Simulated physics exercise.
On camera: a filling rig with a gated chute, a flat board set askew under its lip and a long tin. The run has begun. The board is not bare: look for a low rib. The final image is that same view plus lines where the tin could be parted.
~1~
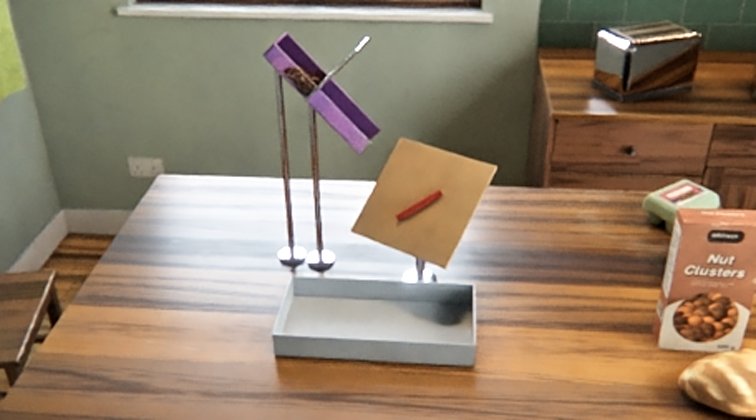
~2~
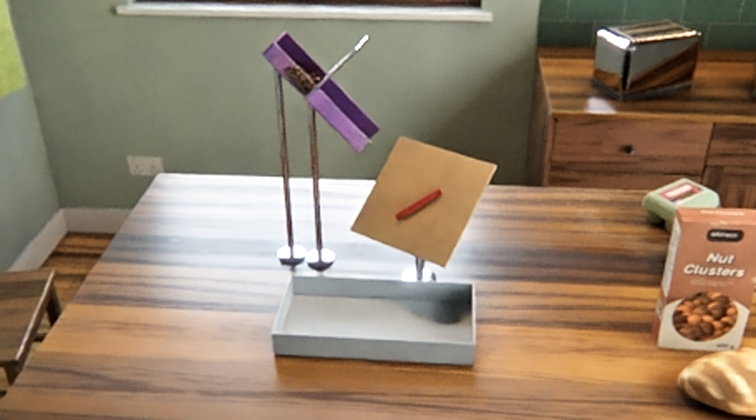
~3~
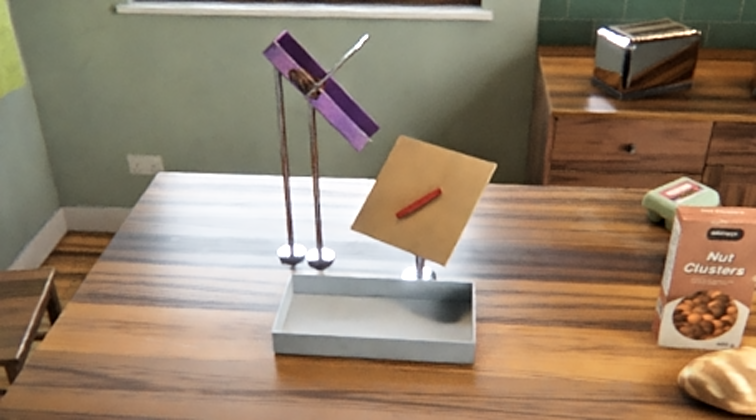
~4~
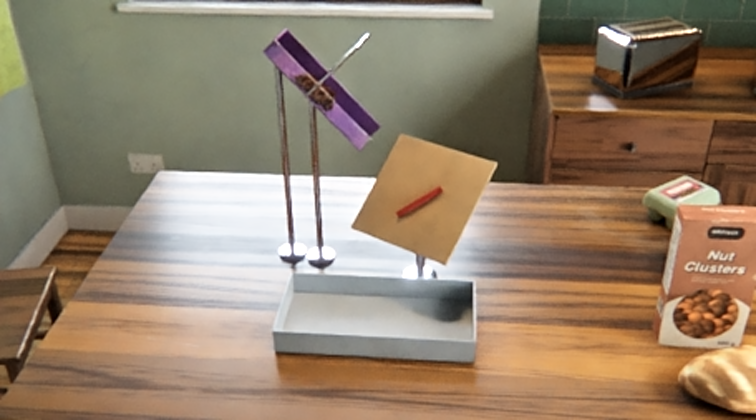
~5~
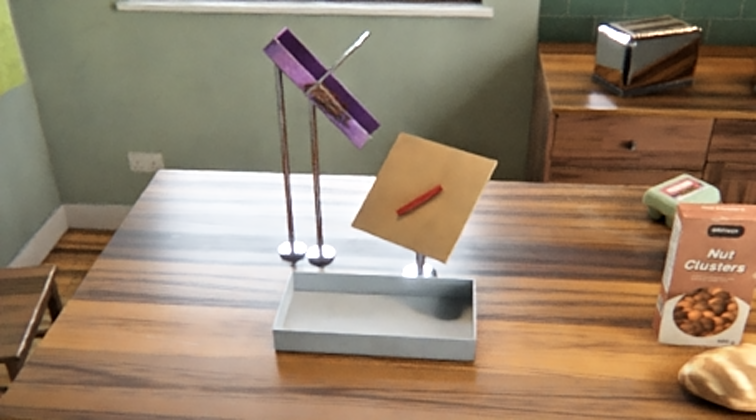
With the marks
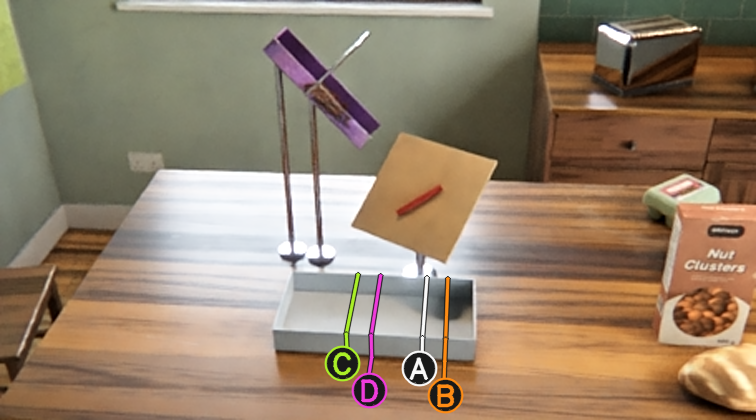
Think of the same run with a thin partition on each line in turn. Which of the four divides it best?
Best: C.
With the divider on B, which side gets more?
Left.
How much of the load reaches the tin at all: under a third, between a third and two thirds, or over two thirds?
It is over two thirds.
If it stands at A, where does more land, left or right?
More lands on the left.
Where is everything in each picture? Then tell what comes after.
Load behind the gate at (303, 83), flat chocolate drops; lip of the chute at (364, 148), sloping fairly steeply, in the first frame.
Middle of the board at (421, 198), tilted fairly steeply; middle of its low edge at (395, 248); of its high edge at (446, 150), in the second frame.
Front corners of the tin at (272, 332) and (474, 342), empty; front of the load at (317, 98), in the third frame.
Middle of the load at (315, 91); its front at (331, 108), about a third of the way to the lip; rib from (440, 187) to (396, 213), in the fourth frame.
Middle of the load at (330, 100); its front at (348, 126), about two thirds of the way to the lip, in the fifth frame.
On the marked copy, line A crosses the front rim at (422, 337); line B crosses the front rim at (445, 338); line C crosses the front rim at (346, 333); line D crosses the front rim at (371, 334).
For line A, of what is caught, nearly all on the left of the divider, a stray few on the right.
For line B, of what is caught, all on the left of the divider, none on the right.
For line C, of what is caught, about half on the left of the divider, about half on the right.
For line D, of what is caught, nearly all on the left of the divider, a small part on the right.
